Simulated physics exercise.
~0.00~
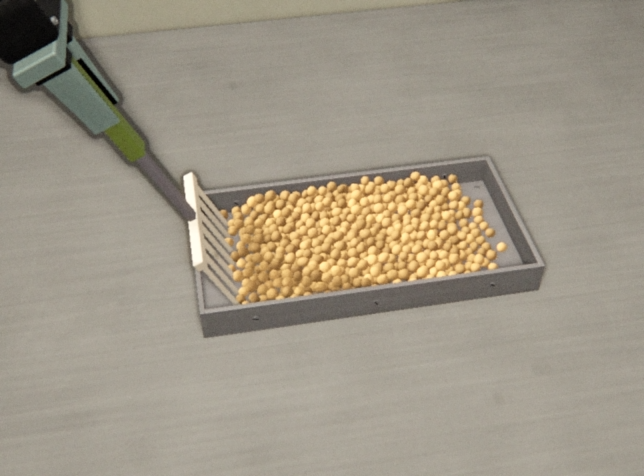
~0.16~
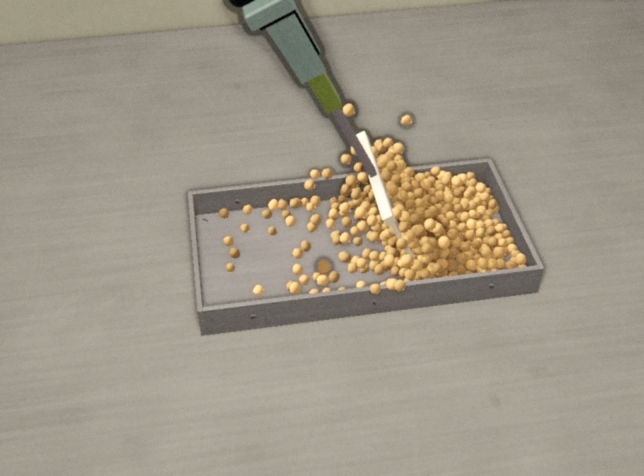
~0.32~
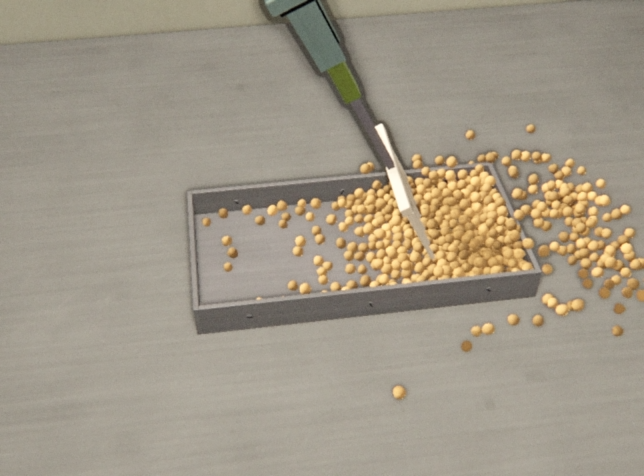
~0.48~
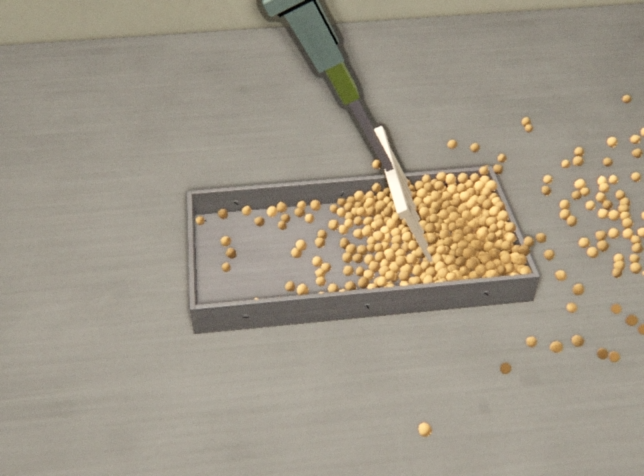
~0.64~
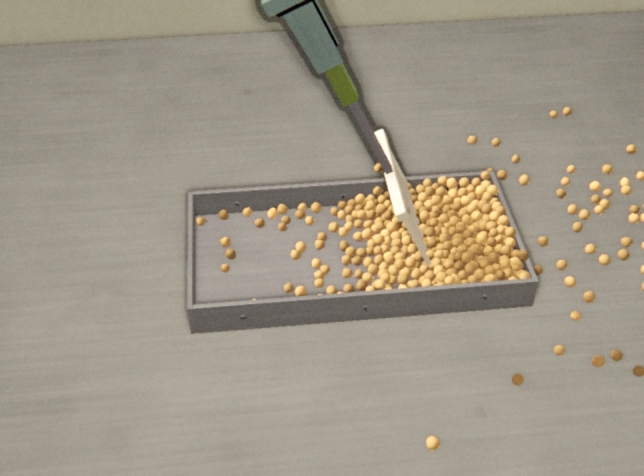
On a grey table, a robot's comb pushes chickpeas rightward through a tray, spilling many.
